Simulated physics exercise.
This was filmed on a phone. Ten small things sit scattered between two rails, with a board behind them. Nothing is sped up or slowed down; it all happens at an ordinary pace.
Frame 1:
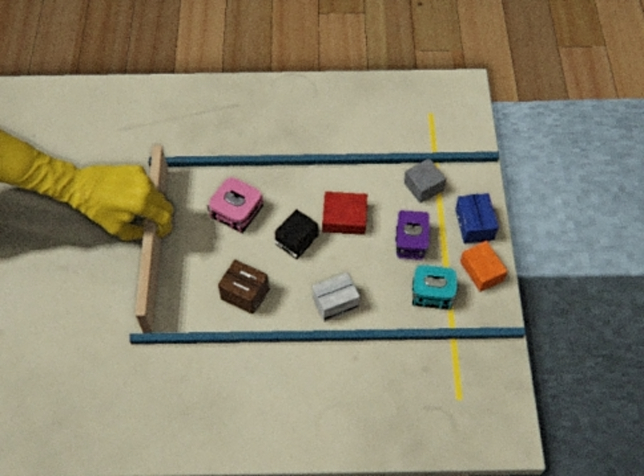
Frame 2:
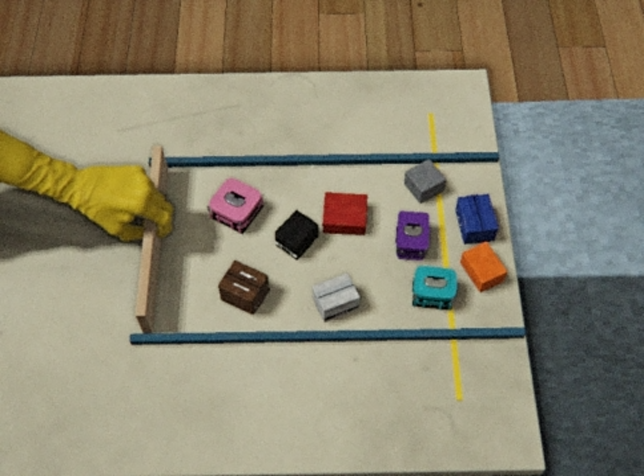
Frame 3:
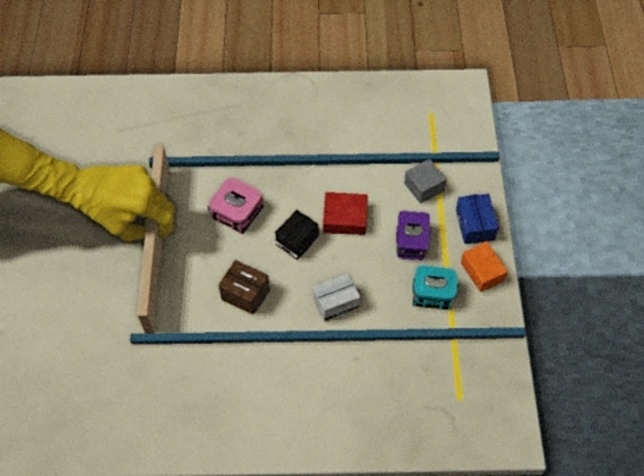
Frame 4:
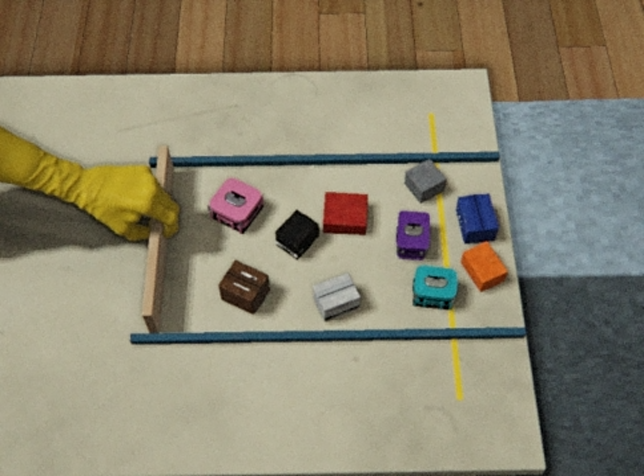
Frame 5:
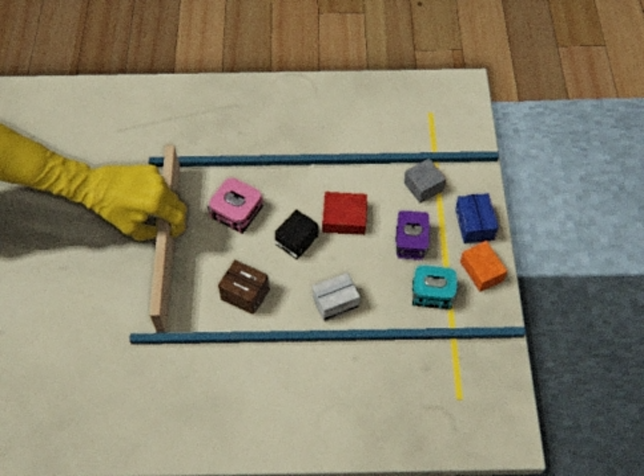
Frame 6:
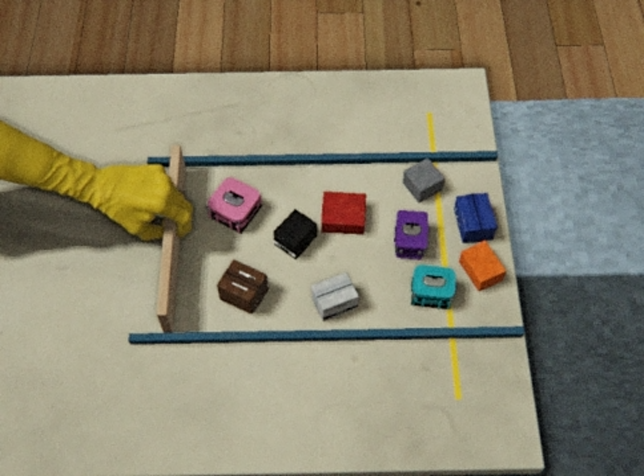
A yellow-gloved hand held a wooden board upright between two blue rails, then slid it slightly to the right toward the scattered colourful blocks, which stayed where they were without being touched.
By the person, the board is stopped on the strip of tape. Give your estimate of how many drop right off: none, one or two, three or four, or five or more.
My estimate: One or two.
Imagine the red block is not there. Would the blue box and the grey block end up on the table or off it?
Well, the blue box goes off the edge while the grey block is still there.
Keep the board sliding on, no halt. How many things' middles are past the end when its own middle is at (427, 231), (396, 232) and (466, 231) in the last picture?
1, 0 and 6.
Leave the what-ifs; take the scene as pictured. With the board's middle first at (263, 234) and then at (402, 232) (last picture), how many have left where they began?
Answer - first 2, then 10.
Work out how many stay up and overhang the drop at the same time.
I make it 4.
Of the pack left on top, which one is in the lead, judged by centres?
Result: Red block.
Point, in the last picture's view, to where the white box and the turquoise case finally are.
The white box ends up near (466, 307), and the turquoise case near (506, 300).
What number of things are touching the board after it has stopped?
It ends up touching 4.
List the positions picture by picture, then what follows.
The first picture shows orange block (483, 266); blue box (476, 218); grey block (425, 181); board (153, 236); tape (444, 243).
The second picture shows blue box (476, 219); brown box (244, 288).
The third picture shows grey block (425, 181); red block (345, 213).
The fourth picture shows orange block (484, 267); white box (336, 297).
The fifth picture shows blue box (476, 219); black box (297, 234).
The sixth picture shows orange block (482, 266); blue box (475, 218); grey block (423, 181); board (172, 236); tape (442, 242).
A little later, none off yet; orange block at rest near (482, 266); blue box at rest near (475, 218); grey block at rest near (423, 181).
Next, none off yet; orange block moving near (491, 268); blue box shifted about its own width near (502, 218); grey block shifted about its own width near (456, 174).
When it is over, the number that fall off is one or two; down, blue box and orange block.
